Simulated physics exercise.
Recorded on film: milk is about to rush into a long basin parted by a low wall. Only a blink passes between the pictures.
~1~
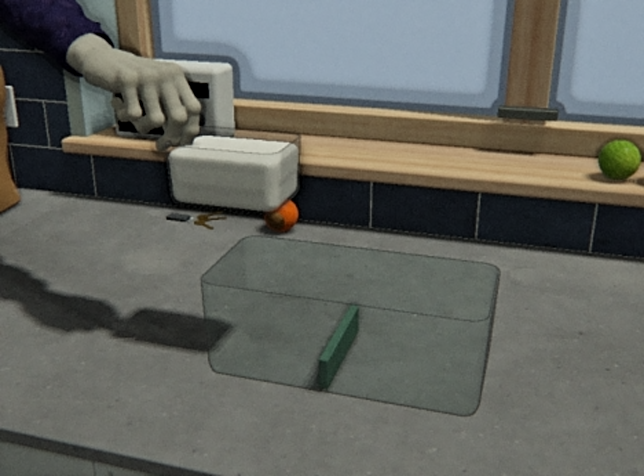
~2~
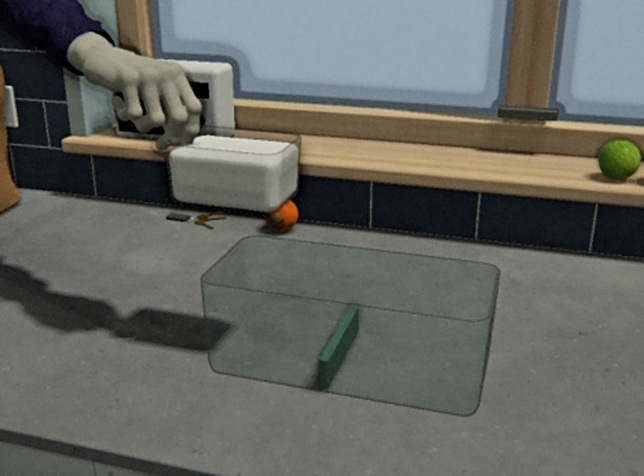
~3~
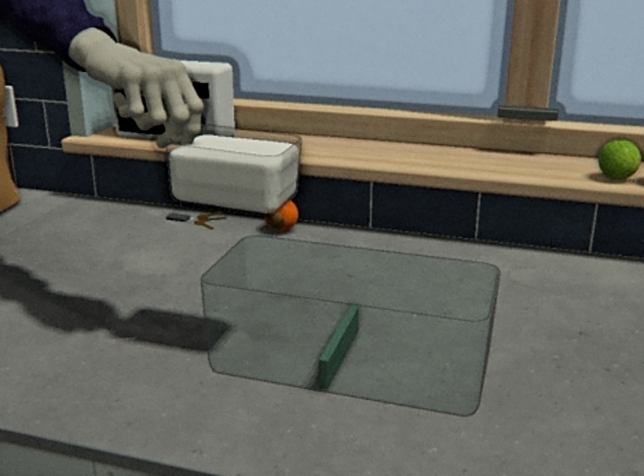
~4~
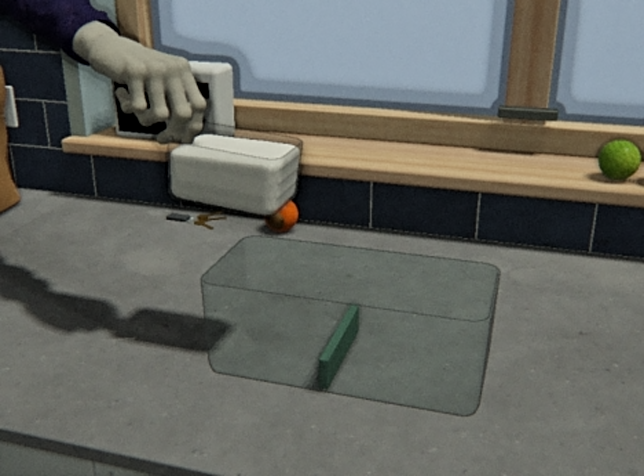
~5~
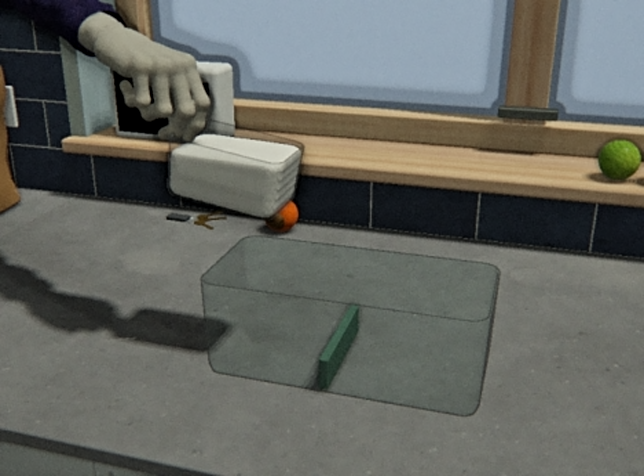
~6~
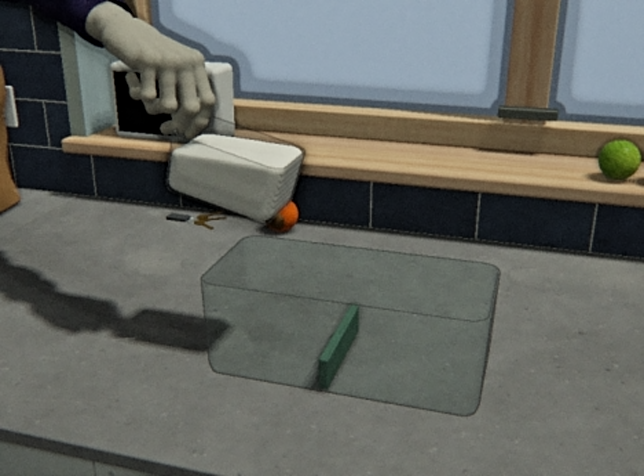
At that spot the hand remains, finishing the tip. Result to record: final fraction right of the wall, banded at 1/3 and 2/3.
The right side of the wall holds a middle share, one third to two thirds.
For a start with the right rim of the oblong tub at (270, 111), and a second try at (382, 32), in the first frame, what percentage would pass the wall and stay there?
In turn 40 and 75 in a hundred.
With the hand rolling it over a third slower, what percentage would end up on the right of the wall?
Roughly 65 %.
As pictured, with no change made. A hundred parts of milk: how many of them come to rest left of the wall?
45 in a hundred.
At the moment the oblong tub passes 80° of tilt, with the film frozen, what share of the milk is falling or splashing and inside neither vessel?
I'd say some 40 per cent.
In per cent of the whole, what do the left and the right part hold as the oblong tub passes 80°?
So the left part has 5 percent, while the right part has 20.
A moment on, the oblong tub is tipped on its side and 37 per cent is still to pour, 5 is left of the wall and 21 right of it.
Next, the oblong tub is tipped right over and 4 per cent is still to pour, 37 is left of the wall and 55 right of it.
Then the oblong tub is tipped right over and 0 per cent is still to pour, 44 is left of the wall and 55 right of it.
Later the oblong tub is tipped right over and 0 per cent is still to pour, 44 is left of the wall and 55 right of it.
Finally, 44 per cent lies left of the wall, 55 right of it and 1 outside.
